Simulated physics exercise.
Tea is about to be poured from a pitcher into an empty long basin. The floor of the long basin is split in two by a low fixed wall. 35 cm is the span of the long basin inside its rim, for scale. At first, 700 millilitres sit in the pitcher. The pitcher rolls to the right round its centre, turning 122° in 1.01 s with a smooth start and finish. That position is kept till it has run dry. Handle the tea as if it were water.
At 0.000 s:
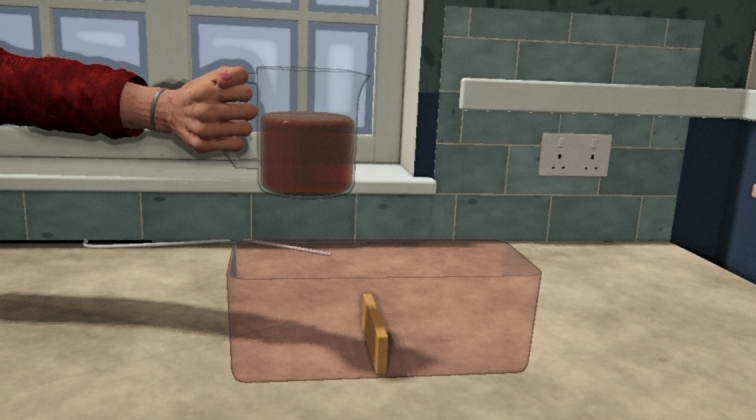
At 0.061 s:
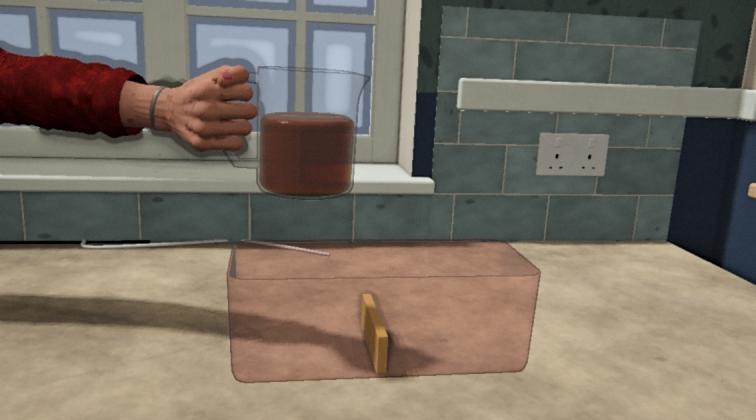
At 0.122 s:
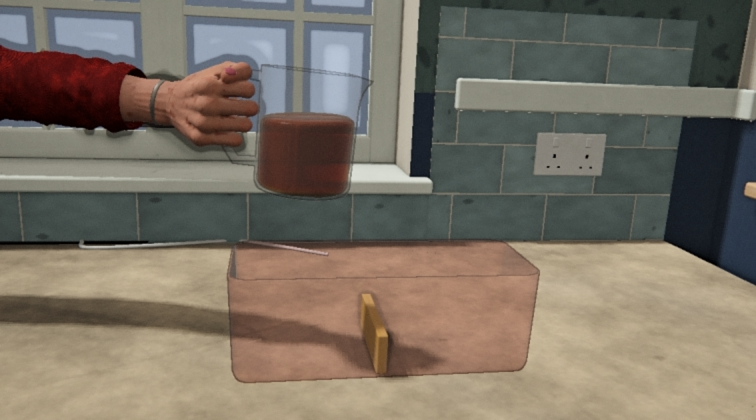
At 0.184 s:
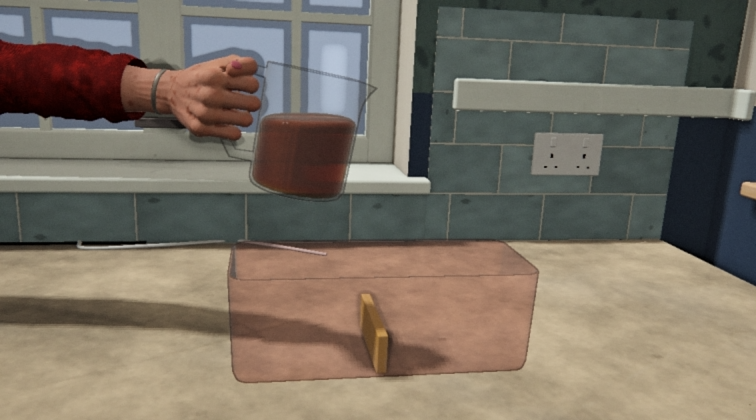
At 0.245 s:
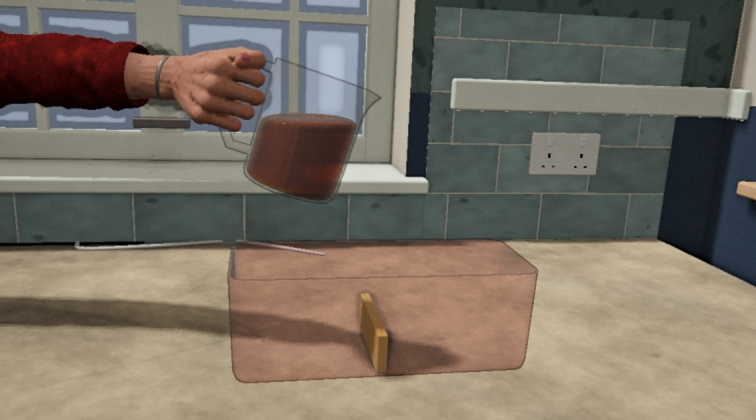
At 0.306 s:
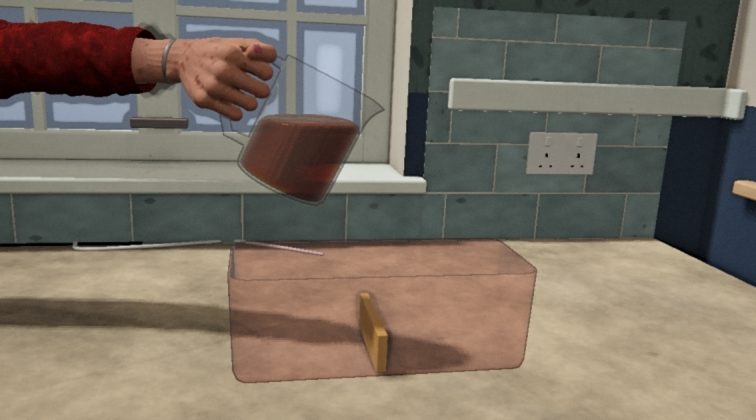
A glass pitcher of reddish-brown tea, held by a hand in a red sleeve, hangs upright and nearly still above a clear, pinkish long basin on a countertop. The hand then tilts it to the right, slowly and then further, until it leans noticeably, the tea still inside.
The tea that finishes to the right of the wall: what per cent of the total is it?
It is about 88 per cent of the total.
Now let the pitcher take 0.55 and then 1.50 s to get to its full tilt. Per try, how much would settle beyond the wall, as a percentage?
In turn about 85 and 90 per cent.
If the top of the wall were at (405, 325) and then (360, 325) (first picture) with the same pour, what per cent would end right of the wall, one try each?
Roughly 60 per cent, then 85 per cent.
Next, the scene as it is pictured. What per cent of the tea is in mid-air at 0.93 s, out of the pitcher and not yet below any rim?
Near 14 percent.
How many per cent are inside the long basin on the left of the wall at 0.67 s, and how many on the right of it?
Around 0 on the left side and 3 on the right side.
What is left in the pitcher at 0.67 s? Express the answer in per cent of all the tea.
76 %.
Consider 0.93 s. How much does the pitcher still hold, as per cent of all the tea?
I'd estimate some 12 per cent.
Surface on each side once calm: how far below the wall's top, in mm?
Near 44 mm for the left and near 20 mm for the right.
After 0.67 s the tilt is 90° and 77 per cent is still to pour, 0 is left of the wall and 3 right of it.
After 0.93 s the tilt is 120° and 13 per cent is still to pour, 3 is left of the wall and 71 right of it.
After 1.21 s the tilt is 122° and 0 per cent is still to pour, 11 is left of the wall and 88 right of it.
After 1.51 s the tilt is 122° and 0 per cent is still to pour, 11 is left of the wall and 88 right of it.
In the end 11 per cent lies left of the wall, 88 right of it and 1 outside.
